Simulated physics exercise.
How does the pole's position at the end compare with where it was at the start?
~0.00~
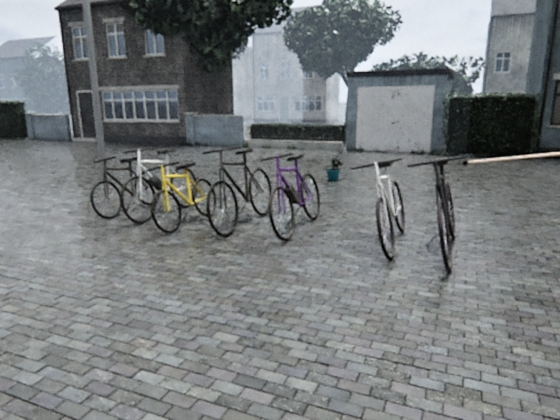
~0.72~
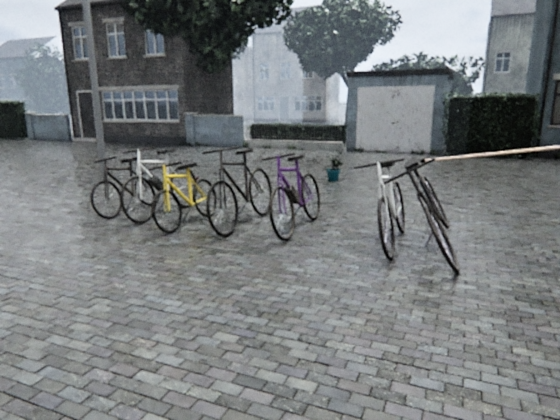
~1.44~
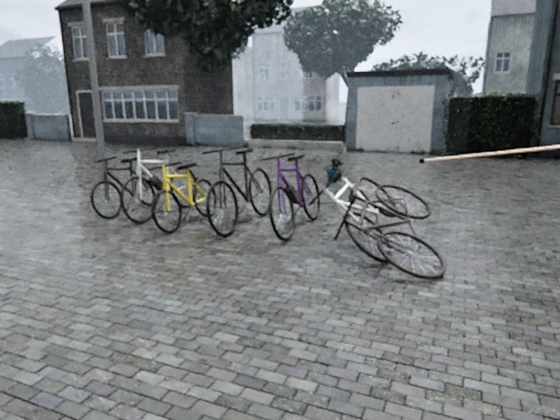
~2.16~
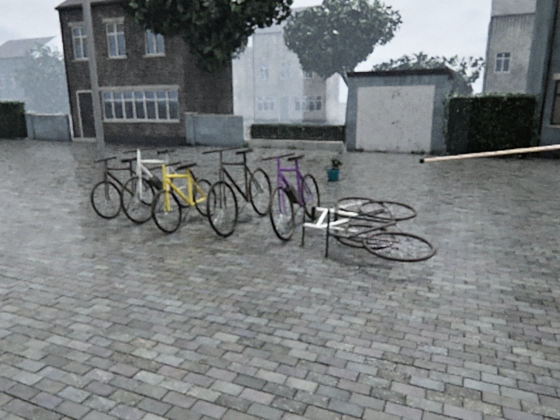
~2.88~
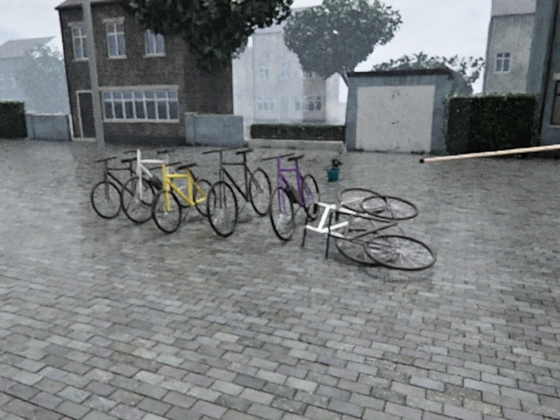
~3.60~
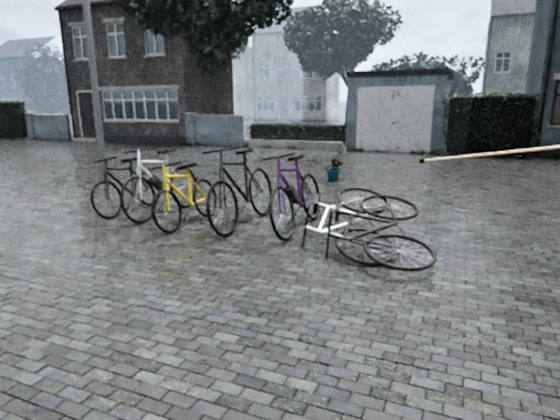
The pole ends up a little farther to the left than where it was at the start.
In a wet paved square, a pole at the right pushed left against the end bicycle, which tipped into the white one beside it. Both toppled and ended up lying on the ground, while the purple, yellow and other bikes stayed standing.
